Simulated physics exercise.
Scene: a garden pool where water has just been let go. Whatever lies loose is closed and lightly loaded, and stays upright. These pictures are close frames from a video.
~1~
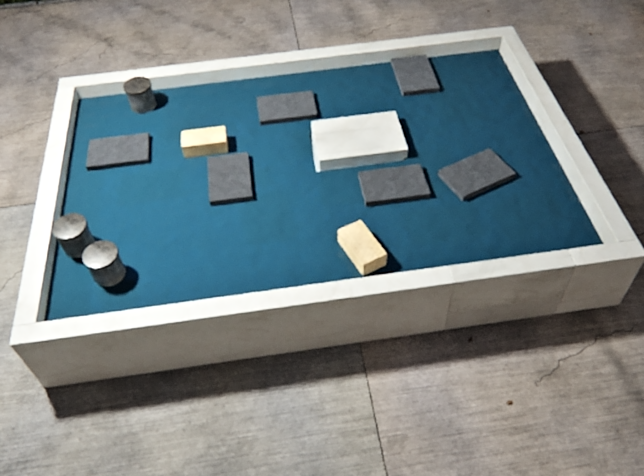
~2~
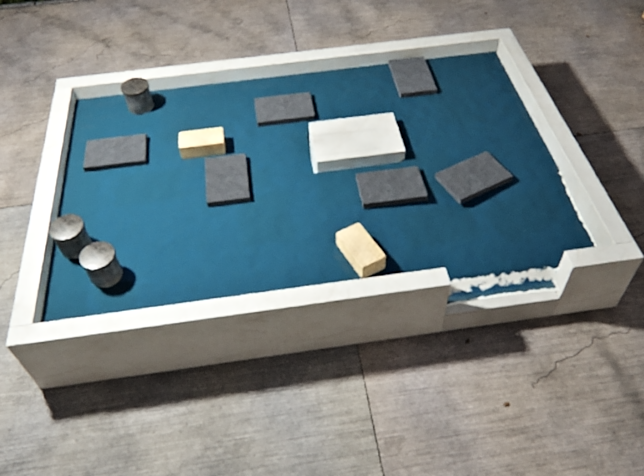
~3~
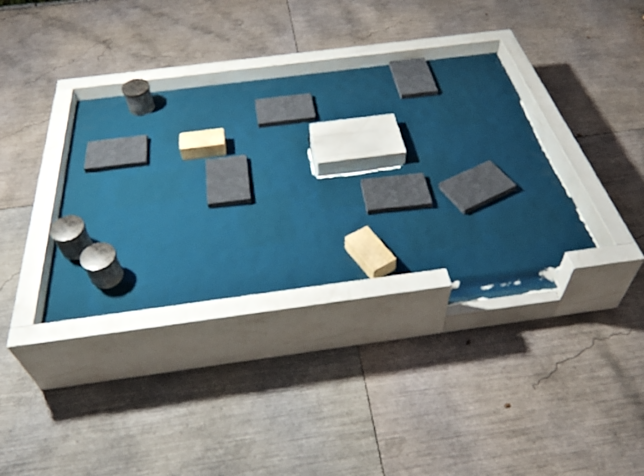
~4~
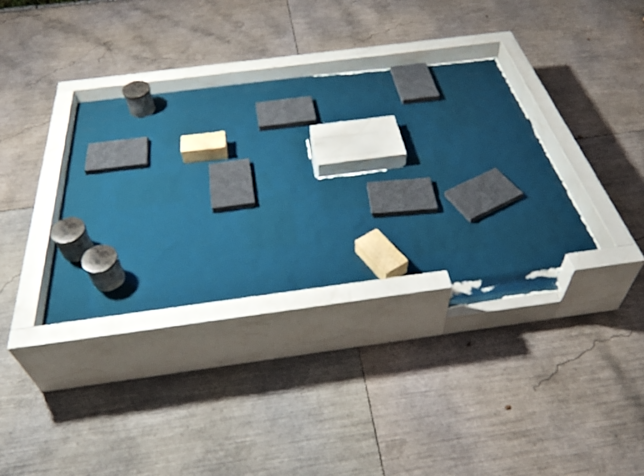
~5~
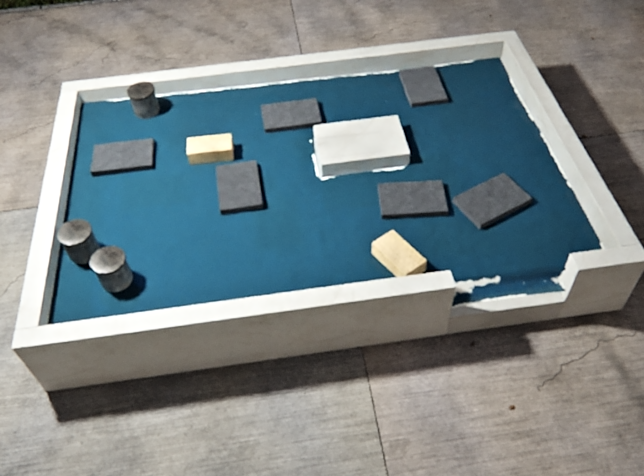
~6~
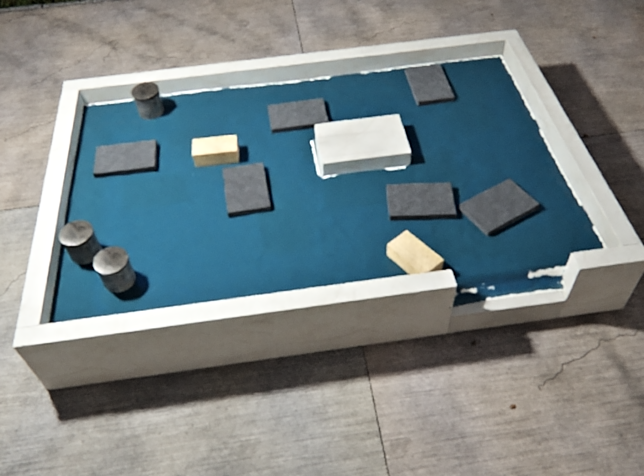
The footage shows a white-walled pool of blue water holding grey slabs, cylinders and yellow blocks; a gap opens in the front wall at right, then the nearest yellow block and several grey pieces drift slightly rightward.
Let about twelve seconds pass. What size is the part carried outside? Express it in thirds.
It comes to fewer than a third.
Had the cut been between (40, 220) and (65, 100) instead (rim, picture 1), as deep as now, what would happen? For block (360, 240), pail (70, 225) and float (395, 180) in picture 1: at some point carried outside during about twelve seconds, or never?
Item one: Remains; item two: Leaves; item three: Remains.
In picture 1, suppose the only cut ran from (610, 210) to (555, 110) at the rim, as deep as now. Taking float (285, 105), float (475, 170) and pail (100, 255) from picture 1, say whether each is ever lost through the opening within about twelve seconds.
The three read no escape, escape and no escape, respectively.
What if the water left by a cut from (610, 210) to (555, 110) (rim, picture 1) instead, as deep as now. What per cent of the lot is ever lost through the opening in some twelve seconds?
I'd say around 20 percent.
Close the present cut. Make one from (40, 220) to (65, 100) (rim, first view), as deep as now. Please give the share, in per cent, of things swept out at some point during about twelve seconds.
It should be close to 40 per cent.
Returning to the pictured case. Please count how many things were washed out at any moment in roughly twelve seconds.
That gives 3.
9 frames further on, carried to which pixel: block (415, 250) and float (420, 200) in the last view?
They should end up near (473, 280) and (458, 227) respectively.
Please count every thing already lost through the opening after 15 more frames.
My count is 2.
A moment on, 0 of 11 are out; 11 afloat.
Next, 1 of 11 are out; 10 afloat.
Later, 2 of 11 are out; 9 afloat.
In the end, 3 of 11 are out; 8 afloat.
